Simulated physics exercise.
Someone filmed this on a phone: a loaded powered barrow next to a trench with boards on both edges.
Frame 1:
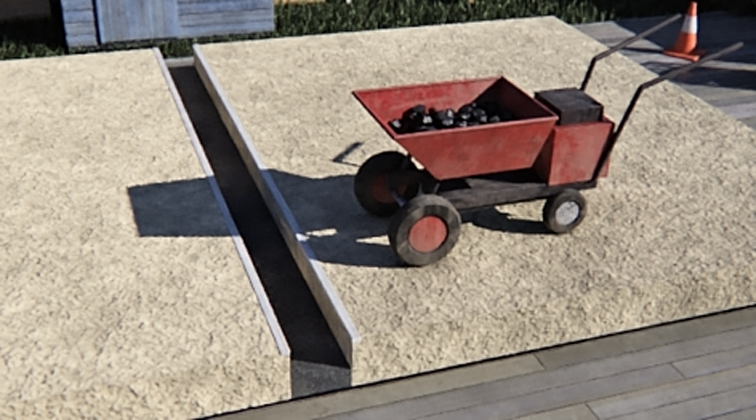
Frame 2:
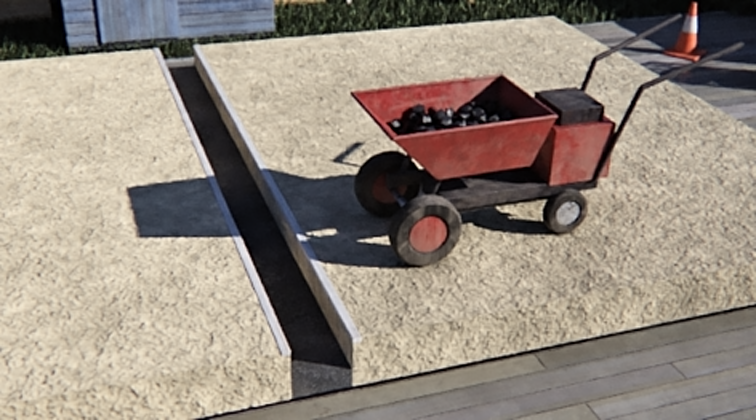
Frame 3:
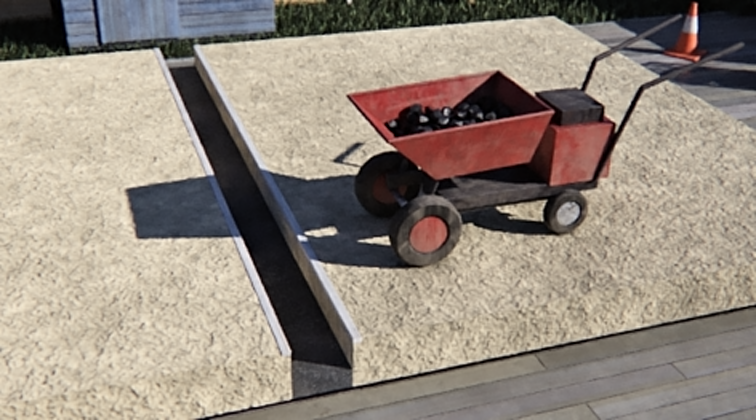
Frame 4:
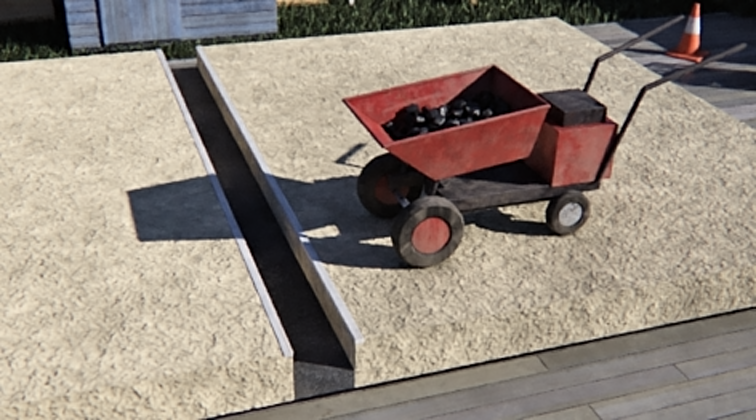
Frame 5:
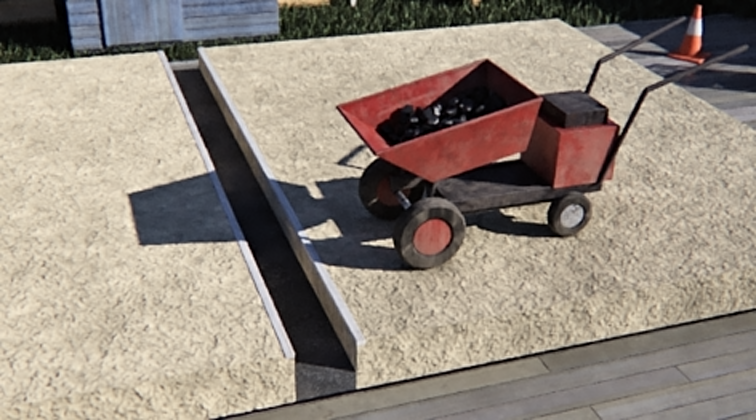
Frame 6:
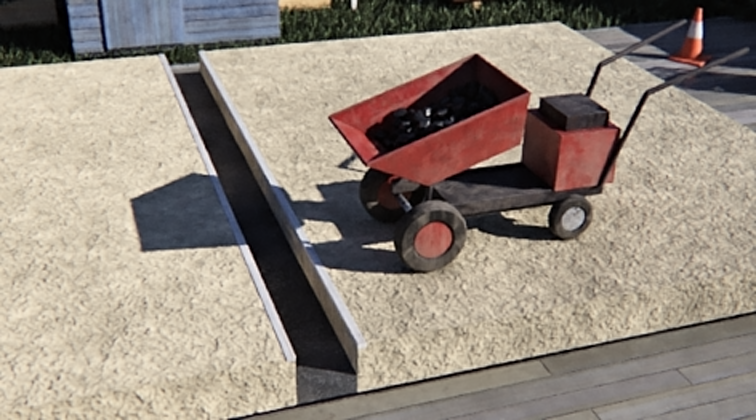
A red cart loaded with black lumps stood on pale, rough ground beside a narrow trench, its skip level at first, then gradually tilting forward to the left while the wheels stayed in place.
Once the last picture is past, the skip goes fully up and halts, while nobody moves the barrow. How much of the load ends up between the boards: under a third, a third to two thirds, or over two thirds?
Over two thirds.
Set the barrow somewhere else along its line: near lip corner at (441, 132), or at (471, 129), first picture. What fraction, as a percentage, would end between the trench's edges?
First spot: 70 %, second spot: 30 %.
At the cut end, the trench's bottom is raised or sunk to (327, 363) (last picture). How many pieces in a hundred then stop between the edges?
Estimate: Approx. 80 in a hundred.
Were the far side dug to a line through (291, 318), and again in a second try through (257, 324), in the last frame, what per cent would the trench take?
The first try comes out at 70 percent and the second at 100 percent.
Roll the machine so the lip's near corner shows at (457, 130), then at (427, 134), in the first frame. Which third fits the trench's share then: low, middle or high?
Spot 1: Between a third and two thirds. Spot 2: Beyond two thirds.
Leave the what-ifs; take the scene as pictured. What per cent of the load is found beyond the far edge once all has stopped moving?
It comes to 5 per cent or so.
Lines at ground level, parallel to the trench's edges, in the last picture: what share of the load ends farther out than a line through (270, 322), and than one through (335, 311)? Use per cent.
10 % and 100 %, in that order.
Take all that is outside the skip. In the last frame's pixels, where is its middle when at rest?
Roughly at (283, 278), give or take.
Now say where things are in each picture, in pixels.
Lip of the skip (394, 138), level; top of the load (468, 129), lumps of coal; first edge of the trench (338, 303); far edge (270, 315), the trench over half as wide as the skip, and about half as deep as wide, in the first picture.
Lip of the skip (393, 139), level; top of the load (467, 128), in the second picture.
Lip of the skip (388, 142), tipped barely; top of the load (465, 127), in the third picture.
Lip of the skip (383, 147), tipped a little; top of the load (475, 113), in the fourth picture.
Lip of the skip (376, 154), tipped a little; top of the load (476, 115), in the fifth picture.
Lip of the skip (367, 165), tipped clearly; top of the load (468, 113); first edge of the trench (343, 309); far edge (275, 321), in the sixth picture.
Just after the last frame, skip tipped steeply; every one in the skip.
A moment on, skip tipped steeply; roughly two thirds in the skip; roughly a third in or heaped over the trench; just a few beyond it; just a few falling.
Further on, skip tipped right over; almost all in or heaped over the trench; about a tenth beyond it.
When it is over, skip tipped right over; just a few short of the trench; almost all in or heaped over the trench; about a tenth beyond it.
